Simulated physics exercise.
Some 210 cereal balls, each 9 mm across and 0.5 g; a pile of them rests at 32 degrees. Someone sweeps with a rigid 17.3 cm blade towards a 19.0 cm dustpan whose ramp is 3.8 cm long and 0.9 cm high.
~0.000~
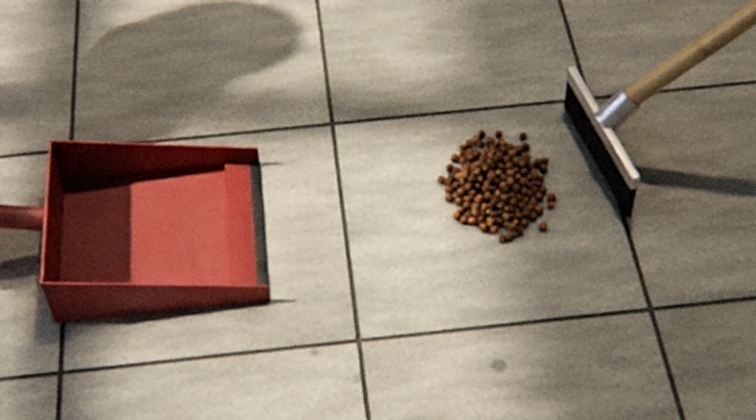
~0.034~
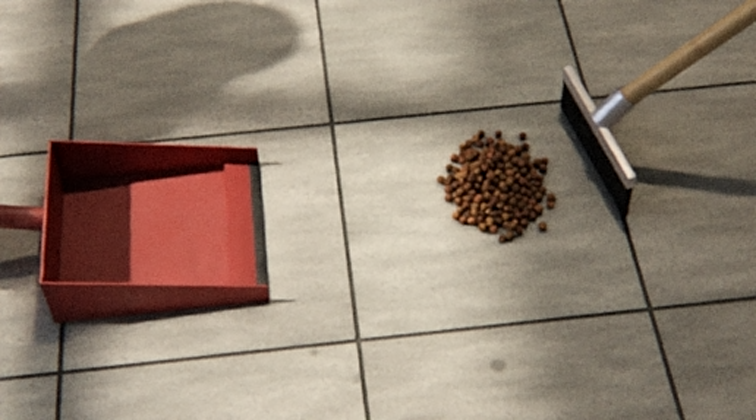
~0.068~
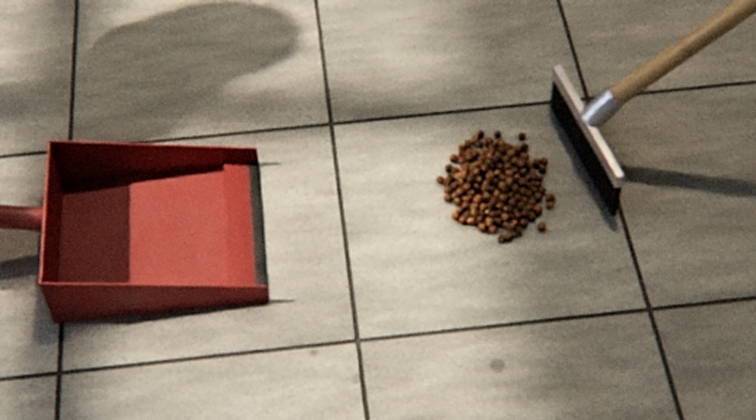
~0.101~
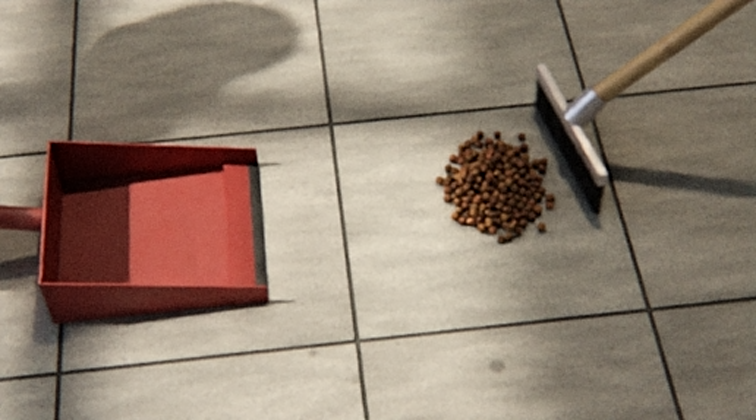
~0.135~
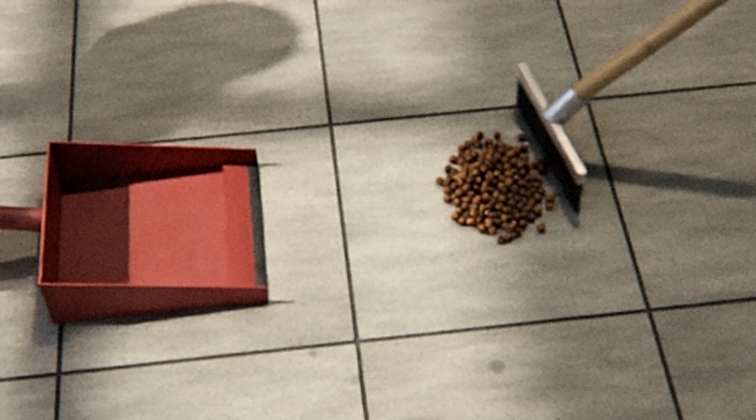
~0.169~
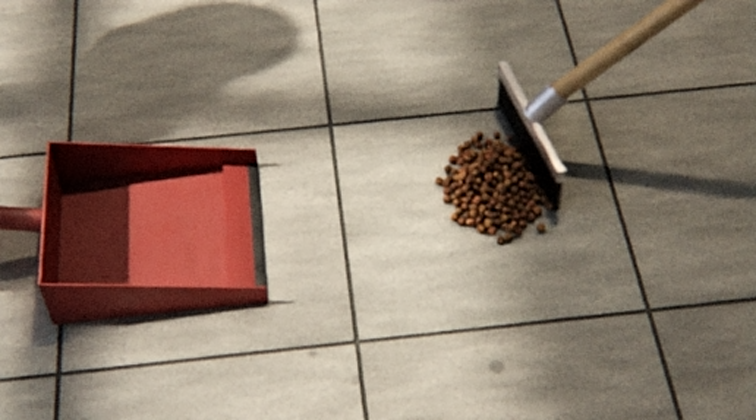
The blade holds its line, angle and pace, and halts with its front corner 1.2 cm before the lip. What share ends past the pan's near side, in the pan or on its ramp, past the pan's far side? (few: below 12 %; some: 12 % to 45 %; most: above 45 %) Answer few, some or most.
Near side few, pan few, far side some.
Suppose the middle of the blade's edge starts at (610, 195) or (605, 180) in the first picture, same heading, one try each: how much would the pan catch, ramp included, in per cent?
About 10 and 10 per cent.
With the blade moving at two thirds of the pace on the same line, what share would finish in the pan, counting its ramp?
In that case some 0 per cent.
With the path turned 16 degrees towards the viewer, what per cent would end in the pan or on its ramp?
In that case some 30 per cent.
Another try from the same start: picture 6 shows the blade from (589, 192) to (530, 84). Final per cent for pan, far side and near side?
Pan 35, far 5, near 0.
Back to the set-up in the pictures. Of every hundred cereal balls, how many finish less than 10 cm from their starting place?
Roughly 35 per cent.
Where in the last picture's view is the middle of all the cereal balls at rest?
Near (336, 208).
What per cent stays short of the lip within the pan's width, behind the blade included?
Some 75 per cent.
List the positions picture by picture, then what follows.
Blade from (634, 183) to (572, 76), moved 0.0 cm, 0 of the pieces shifted so far; middle of the pieces at (495, 182); pan at (144, 241), in the first picture.
Blade from (630, 182) to (568, 76), moved 0.4 cm, 0 of the pieces shifted so far; middle of the pieces at (494, 182), in the second picture.
Blade from (618, 181) to (557, 75), moved 1.5 cm, 0 of the pieces shifted so far; middle of the pieces at (494, 182), in the third picture.
Blade from (601, 180) to (541, 74), moved 3.2 cm, 0 of the pieces shifted so far; middle of the pieces at (493, 183), in the fourth picture.
Blade from (580, 178) to (522, 73), moved 5.4 cm, 0 of the pieces shifted so far; middle of the pieces at (493, 183), in the fifth picture.
Blade from (560, 176) to (503, 71), moved 7.5 cm, 16 of the pieces shifted so far; middle of the pieces at (493, 184); pan at (142, 242). Its pace works out near 0.63 m/s, heading 16 degrees away from the viewer's side, in the sixth picture.
Then, at 0.39 s, middle of the blade 17 cm from the lip; 0 % over the lip, far side 10 %, near side 0 %.
After 0.54 s, middle of the blade 8 cm from the lip; 0 % over the lip, far side 20 %, near side 0 %.
After 0.82 s, middle of the blade 3 cm from the lip; 5 % over the lip, far side 20 %, near side 0 %.
By 1.2 s all is still; near side 0 %, pan 5 %, far side 20 %, in front of the lip or behind the blade 75 %.
